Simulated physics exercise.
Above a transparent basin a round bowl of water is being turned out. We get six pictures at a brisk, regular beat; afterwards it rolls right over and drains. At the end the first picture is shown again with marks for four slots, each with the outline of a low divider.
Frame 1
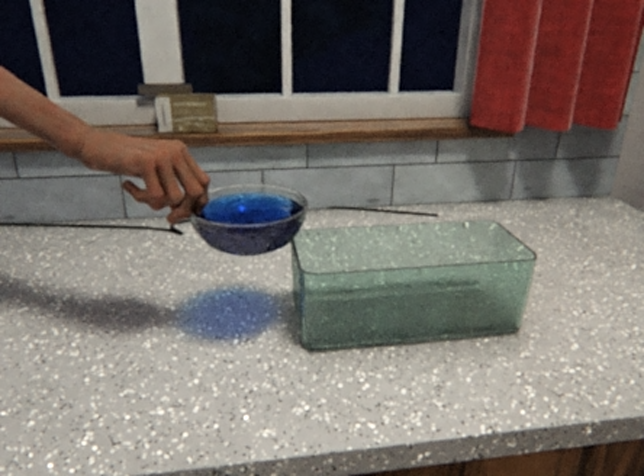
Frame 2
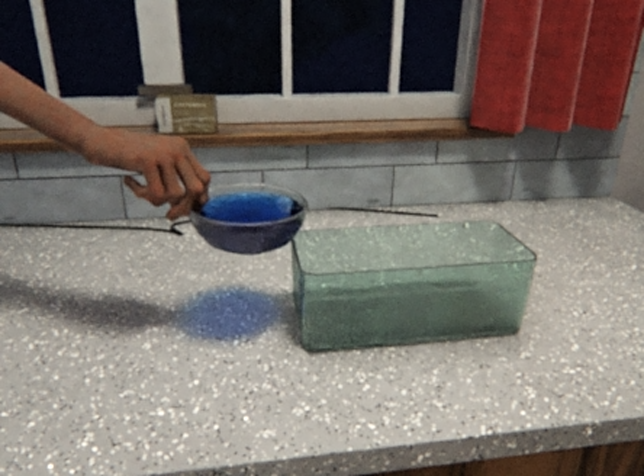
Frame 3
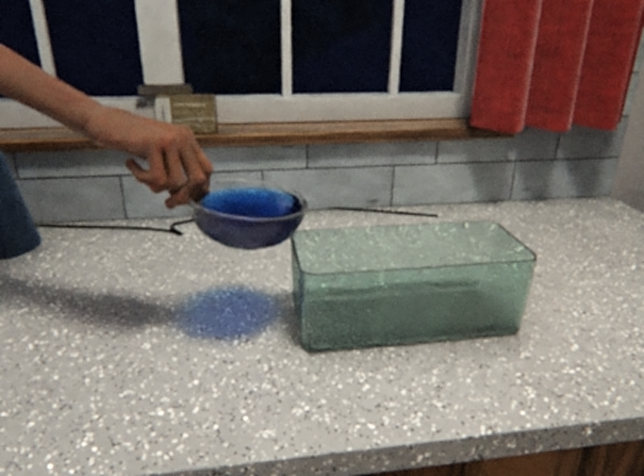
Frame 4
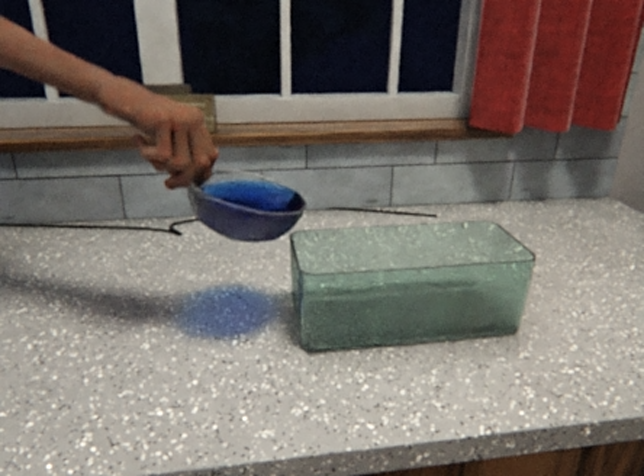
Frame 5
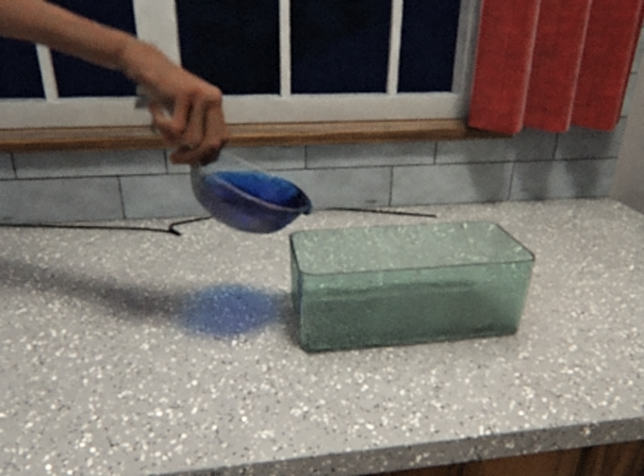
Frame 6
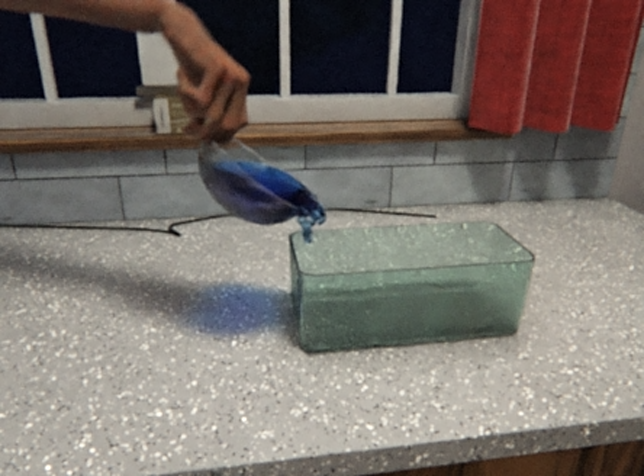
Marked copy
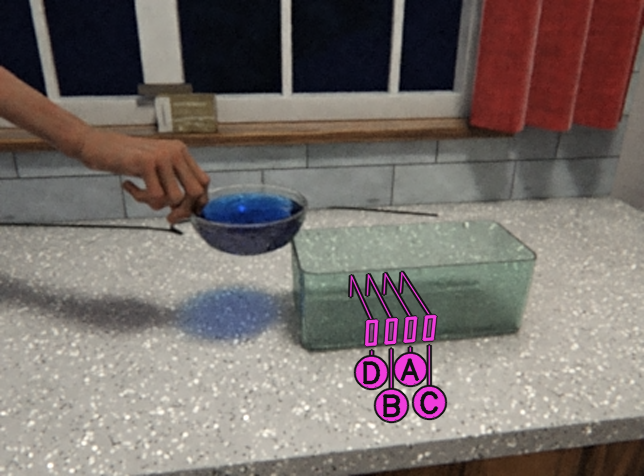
A hand tilts a round glass bowl rightward until blue water pours over its lip.
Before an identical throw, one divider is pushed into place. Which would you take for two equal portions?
B works best here.
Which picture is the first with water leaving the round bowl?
Picture 4.
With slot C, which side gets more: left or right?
More ends on the left.
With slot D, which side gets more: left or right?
The right side.
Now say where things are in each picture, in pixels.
The first frame shows upright, lip at (305, 200); basin from (302, 347) to (518, 328); nothing has left yet.
The second frame shows upright, lip at (305, 201); nothing has left yet.
The third frame shows tipped about 7°, lip at (305, 201); nothing has left yet.
The fourth frame shows tipped about 16°, lip at (304, 201); water is over the lip, down to (304, 201).
The fifth frame shows tipped about 27°, lip at (304, 201); water is over the lip, down to (307, 209).
The sixth frame shows tipped about 40°, lip at (303, 202); water is over the lip, down to (307, 237).
In magenta, A at (410, 347); B at (391, 349); C at (429, 345); D at (371, 350).
With A, about 73 % ends left of the wall and 22 % right of it; 5 % is lost outside.
With B, about 42 % ends left of the wall and 56 % right of it.
With C, about 79 % ends left of the wall and 16 % right of it; 5 % is lost outside.
With D, about 17 % ends left of the wall and 82 % right of it.
